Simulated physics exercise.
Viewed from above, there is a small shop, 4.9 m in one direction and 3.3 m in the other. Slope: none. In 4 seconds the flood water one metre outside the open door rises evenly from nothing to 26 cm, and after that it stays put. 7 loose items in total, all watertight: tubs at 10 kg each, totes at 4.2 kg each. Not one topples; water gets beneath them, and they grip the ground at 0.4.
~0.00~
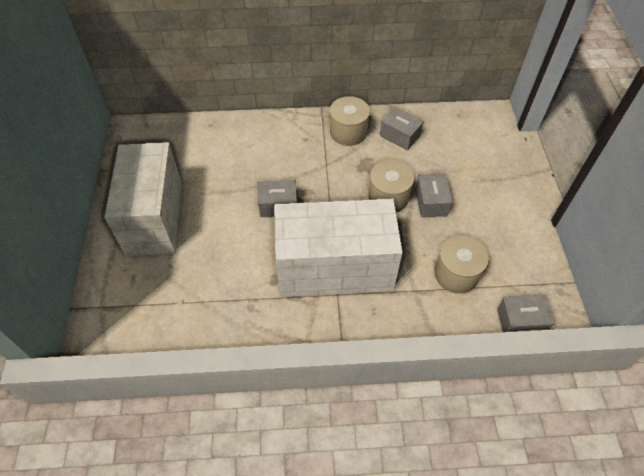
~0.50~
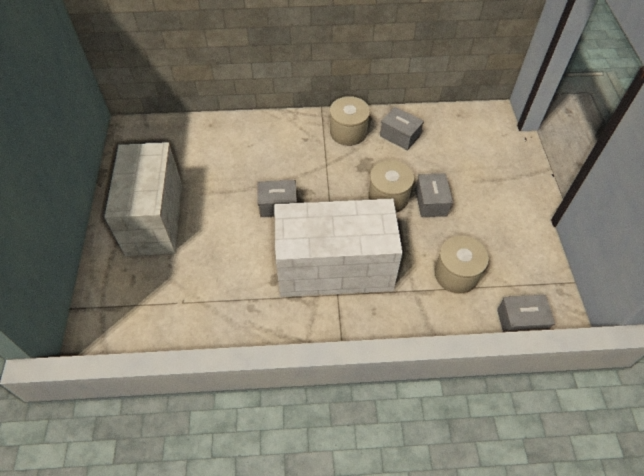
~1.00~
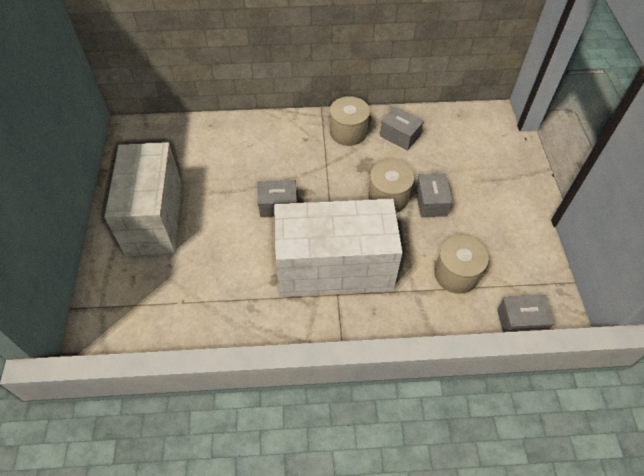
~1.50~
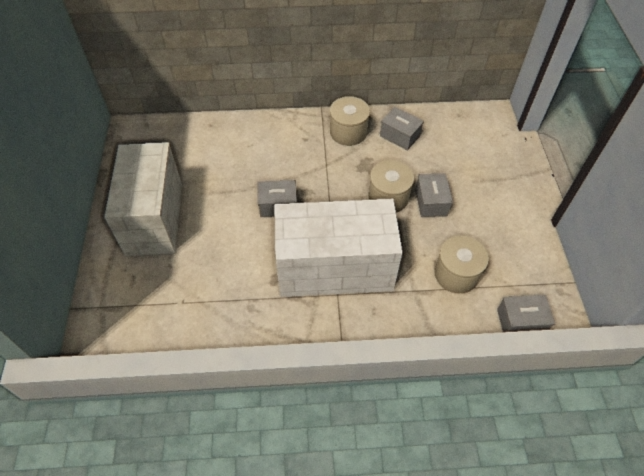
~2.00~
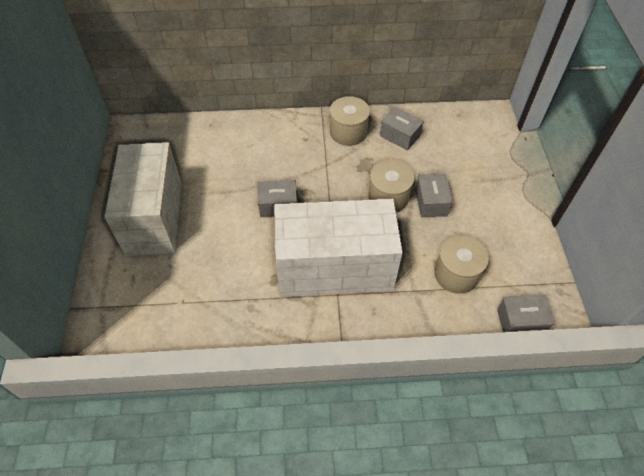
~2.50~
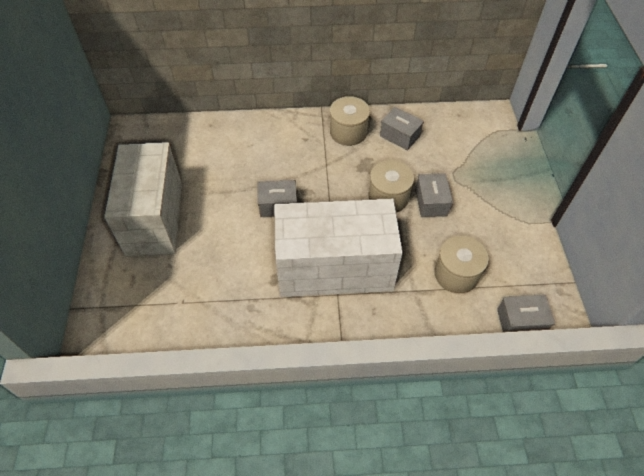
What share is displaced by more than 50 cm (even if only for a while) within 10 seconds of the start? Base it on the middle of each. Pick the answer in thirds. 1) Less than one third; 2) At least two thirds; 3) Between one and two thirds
At least two thirds (2).
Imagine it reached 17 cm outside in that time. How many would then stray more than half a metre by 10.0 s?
That would give 5.
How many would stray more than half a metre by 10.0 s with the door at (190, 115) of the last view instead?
Count: 4.
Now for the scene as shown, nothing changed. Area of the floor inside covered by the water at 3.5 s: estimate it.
About 3.5 m2 is covered.
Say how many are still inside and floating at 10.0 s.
At that time, 6.
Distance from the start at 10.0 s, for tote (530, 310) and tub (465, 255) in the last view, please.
Net displacement, in order: 100 cm; 60 cm.
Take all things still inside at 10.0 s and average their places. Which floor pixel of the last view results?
The average lands around (254, 234).
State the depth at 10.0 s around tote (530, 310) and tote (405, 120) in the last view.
About 8 and 19 cm.
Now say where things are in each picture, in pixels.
In the first frame, a tub at (350, 110) rests on the ground; a tote at (403, 121) rests on the ground; 0.0 m2 under water; 0 of 7 have shifted.
In the second frame, a tub at (350, 110), on the bottom; a tote at (403, 121), on the bottom; 0.0 m2 under water; 0 of 7 have shifted.
In the third frame, a tub at (350, 110) rests on the ground; a tote at (403, 121) rests on the ground; water covers 0.0 m2; 0 of 7 have shifted.
In the fourth frame, a tub at (350, 110), on the bottom; a tote at (403, 121) rests on the ground; 0.0 m2 under water; 0 of 7 have shifted.
In the fifth frame, a tub at (350, 110) rests on the ground; a tote at (403, 121) rests on the ground; 0.2 m2 under water; 0 of 7 have shifted.
In the sixth frame, a tub at (350, 110) rests on the ground; a tote at (403, 121), on the bottom; 0.8 m2 under water; 0 of 7 have shifted.
After 3.5 s 0 of 7 are over 50 cm from their spots; 0 afloat.
After 4.5 s 2 of 7 are over 50 cm from their spots; 2 afloat.
After 7.0 s 5 of 7 are over 50 cm from their spots; 7 afloat.
After 10.0 s 7 of 7 are over 50 cm from their spots, and 7 have been at some point; 6 afloat.
